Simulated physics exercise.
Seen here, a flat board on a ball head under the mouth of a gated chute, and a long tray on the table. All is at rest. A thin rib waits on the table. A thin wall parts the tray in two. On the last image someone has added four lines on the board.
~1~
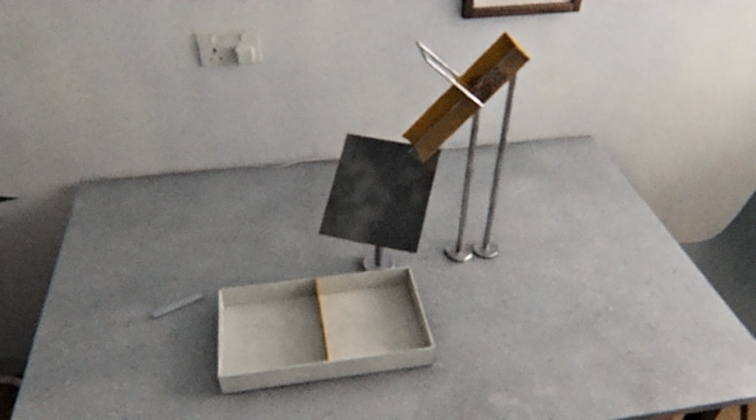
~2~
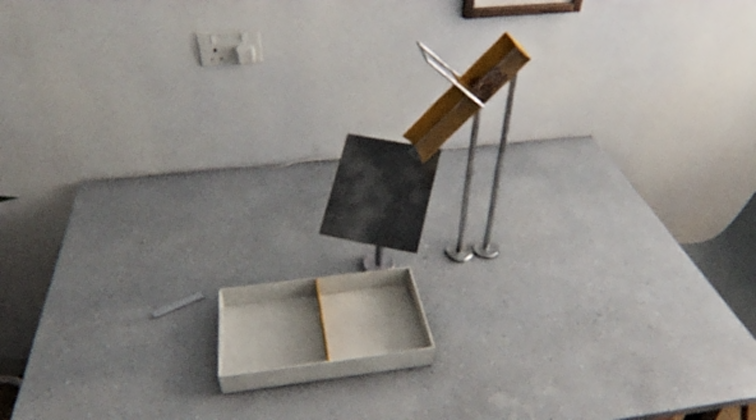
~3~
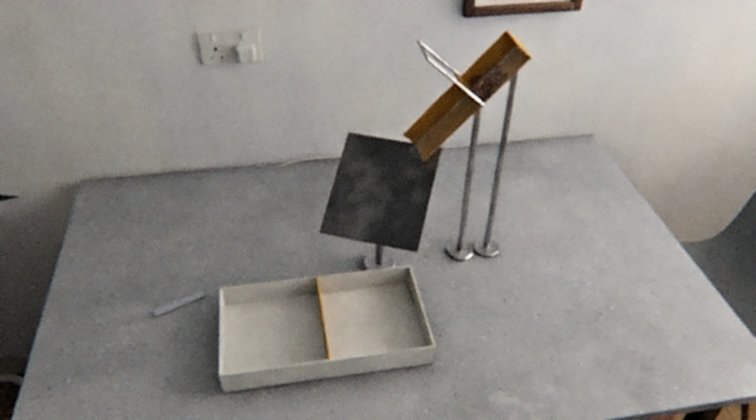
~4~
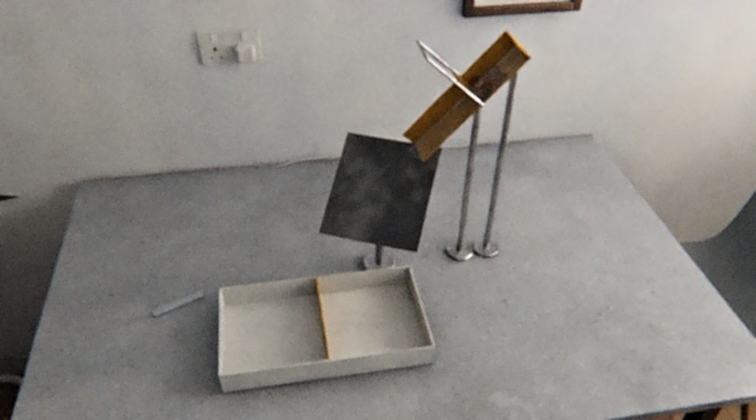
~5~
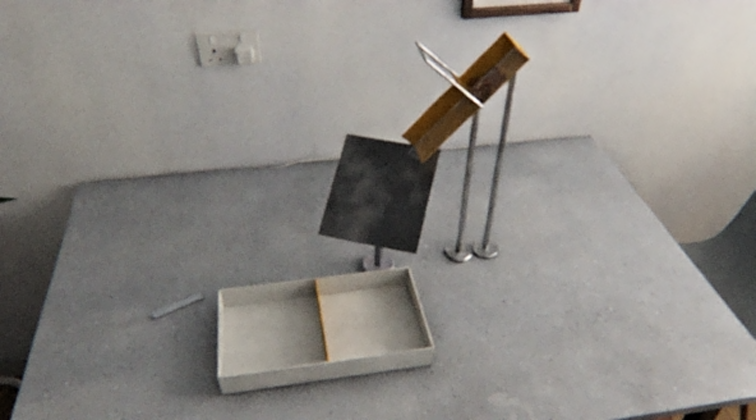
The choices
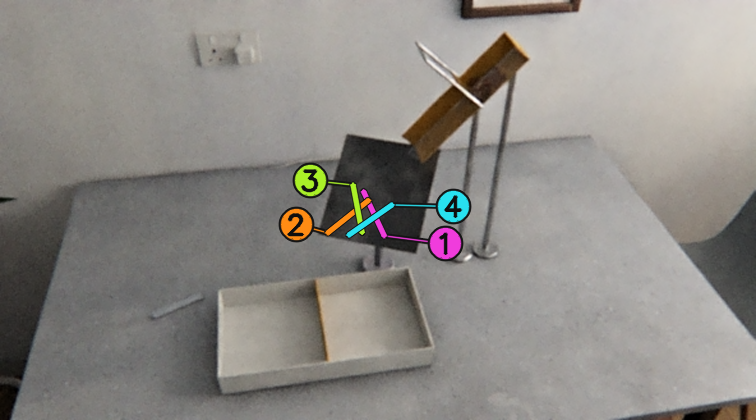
Nothing moves from start to end: a yellowish chute crossed by a pale gate stays propped on two thin metal stands, slanting down toward the left. Below its lower end, a dark square board remains tilted on its short support, while a pale divided tray and a thin strip lie still on the grey table.
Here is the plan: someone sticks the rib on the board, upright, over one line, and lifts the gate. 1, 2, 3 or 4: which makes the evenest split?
Best: 2.
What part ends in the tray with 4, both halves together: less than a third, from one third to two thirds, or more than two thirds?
More than two thirds.
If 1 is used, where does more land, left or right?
More lands on the right.
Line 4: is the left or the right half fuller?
The left half.
On the marked copy, line 1 from (363, 191) to (384, 235); line 2 from (368, 200) to (327, 232); line 3 from (353, 185) to (362, 232); line 4 from (391, 204) to (348, 234).
With 1, of what is caught, a small part in the left half, nearly all in the right.
With 2, of what is caught, about half in the left half, about half in the right.
With 3, of what is caught, a small part in the left half, nearly all in the right.
With 4, of what is caught, most in the left half, a small part in the right.
